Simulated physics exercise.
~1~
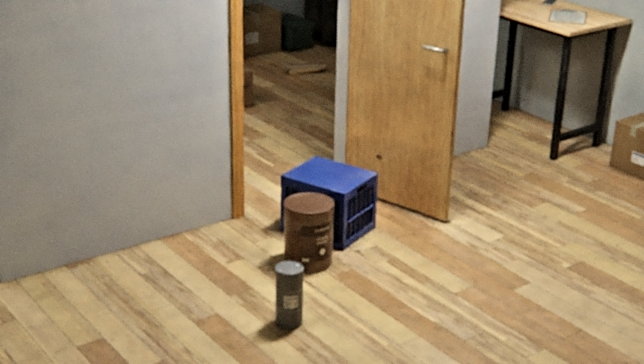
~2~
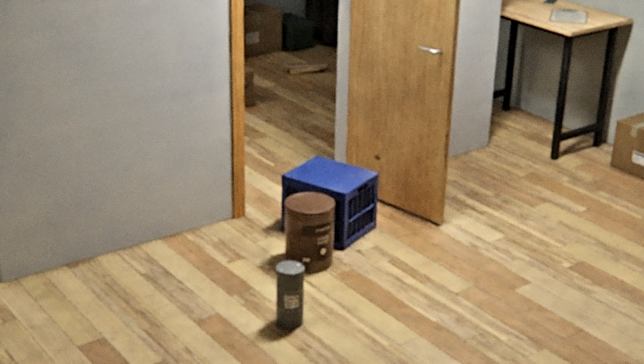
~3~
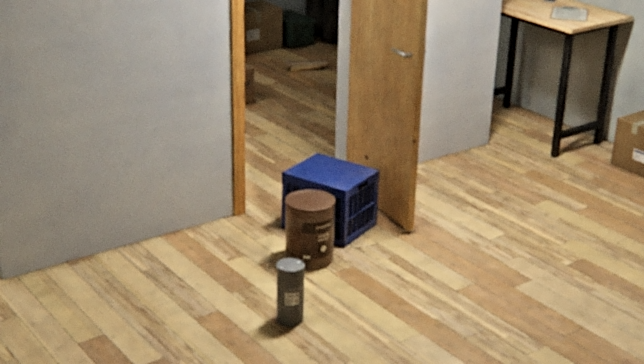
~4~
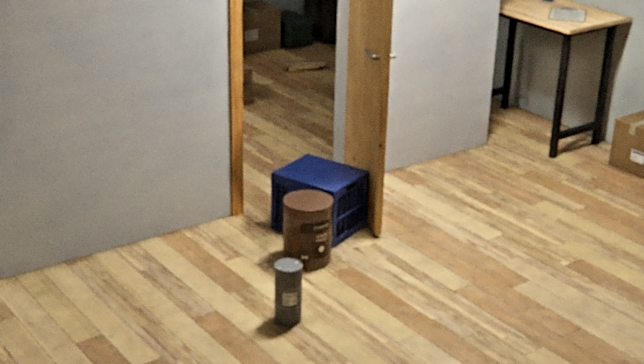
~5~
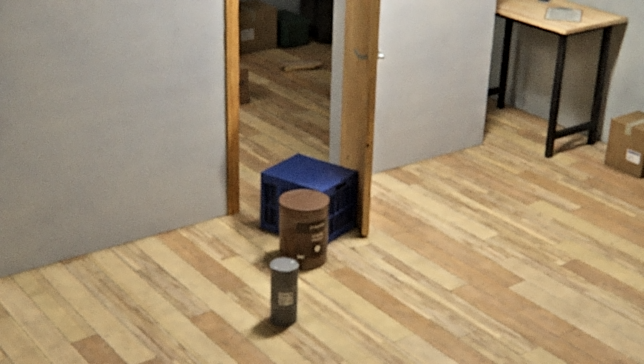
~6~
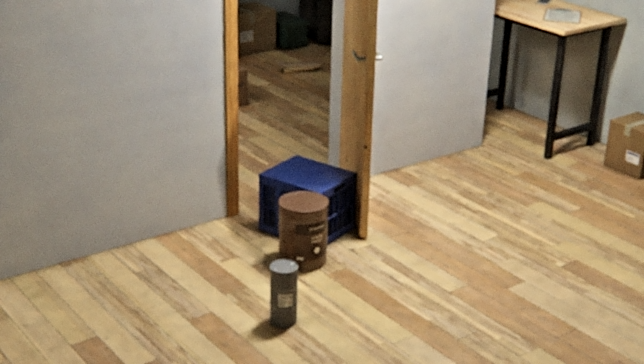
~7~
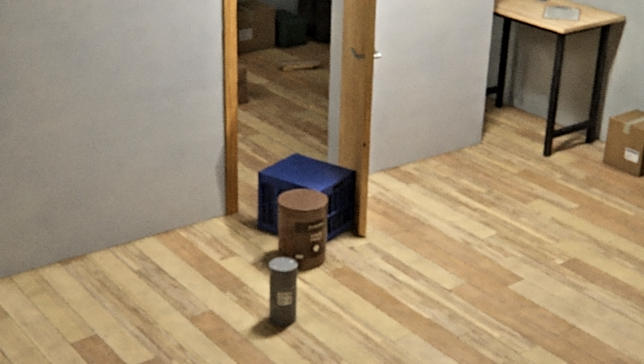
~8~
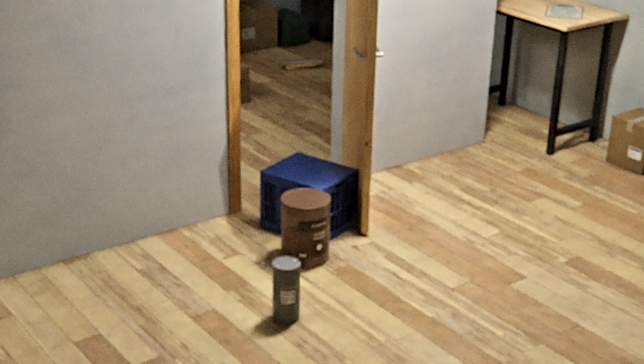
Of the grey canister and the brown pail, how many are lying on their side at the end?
None of them are lying on their side, as both the grey canister and the brown pail are still standing upright at the end.
